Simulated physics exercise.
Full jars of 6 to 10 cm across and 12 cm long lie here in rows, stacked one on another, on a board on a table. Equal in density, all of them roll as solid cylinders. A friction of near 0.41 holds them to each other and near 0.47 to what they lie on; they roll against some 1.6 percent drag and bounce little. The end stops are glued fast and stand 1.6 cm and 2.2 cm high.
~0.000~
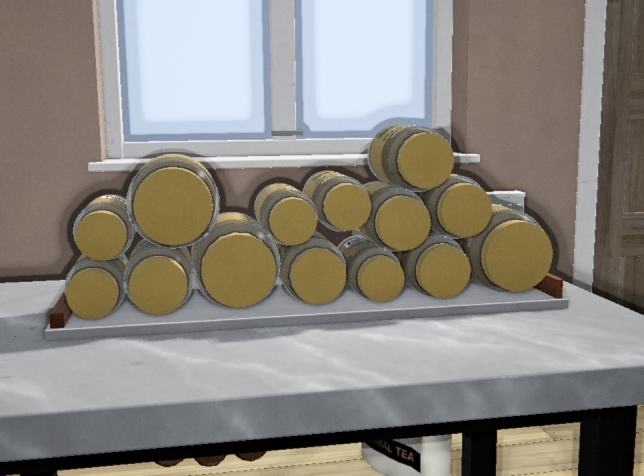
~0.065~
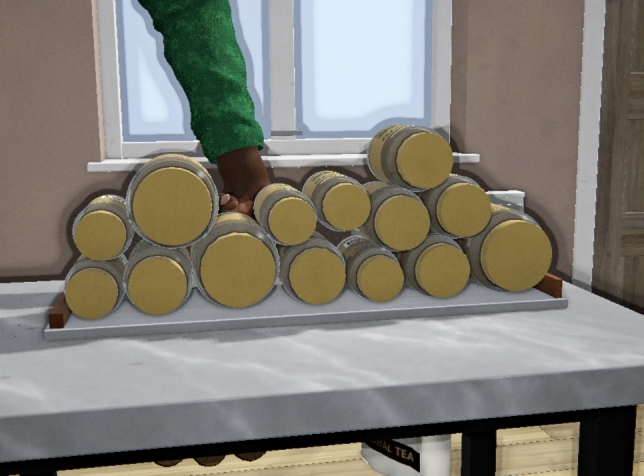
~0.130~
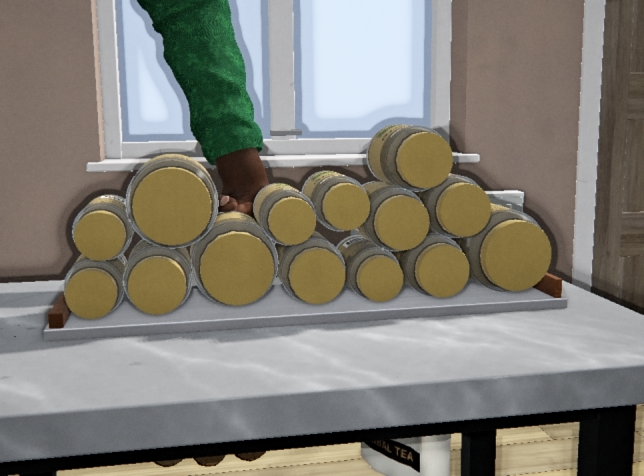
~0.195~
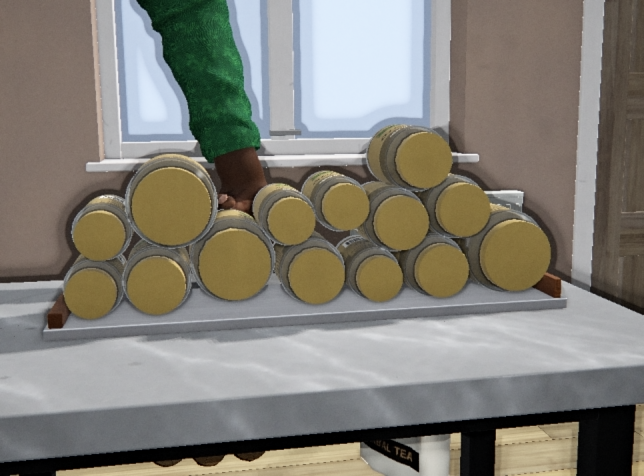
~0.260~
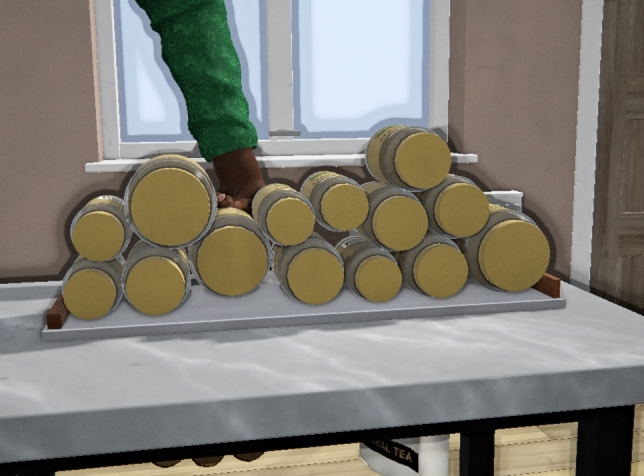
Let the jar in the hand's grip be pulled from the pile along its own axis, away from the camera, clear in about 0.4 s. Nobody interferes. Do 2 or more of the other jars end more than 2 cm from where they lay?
My call is yes.
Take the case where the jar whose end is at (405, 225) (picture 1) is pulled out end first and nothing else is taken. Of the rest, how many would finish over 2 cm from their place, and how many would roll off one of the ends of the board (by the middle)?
In that case, shifted 2 and out 0.
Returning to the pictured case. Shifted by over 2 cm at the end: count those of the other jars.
Altogether that makes 2.
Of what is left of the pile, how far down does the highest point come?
Something like 0 cm, I'd say.
After 0.54 s, 0 now displaced over 2 cm; the one last seen at (292, 222) 0.9 cm left and 0.5 cm down.
After 0.61 s, 1 now displaced over 2 cm; the one last seen at (292, 222) 3 cm left and 2.3 cm down.
After 0.78 s, 2 now displaced over 2 cm; the one last seen at (292, 222) 4.7 cm left and 7 cm down.
At rest by 1.2 s, 2 moved over 2 cm; not one off the ends of the board; the one last seen at (292, 222) 4.7 cm left and 7 cm down; top of the pile 21 cm high, from 21 cm.
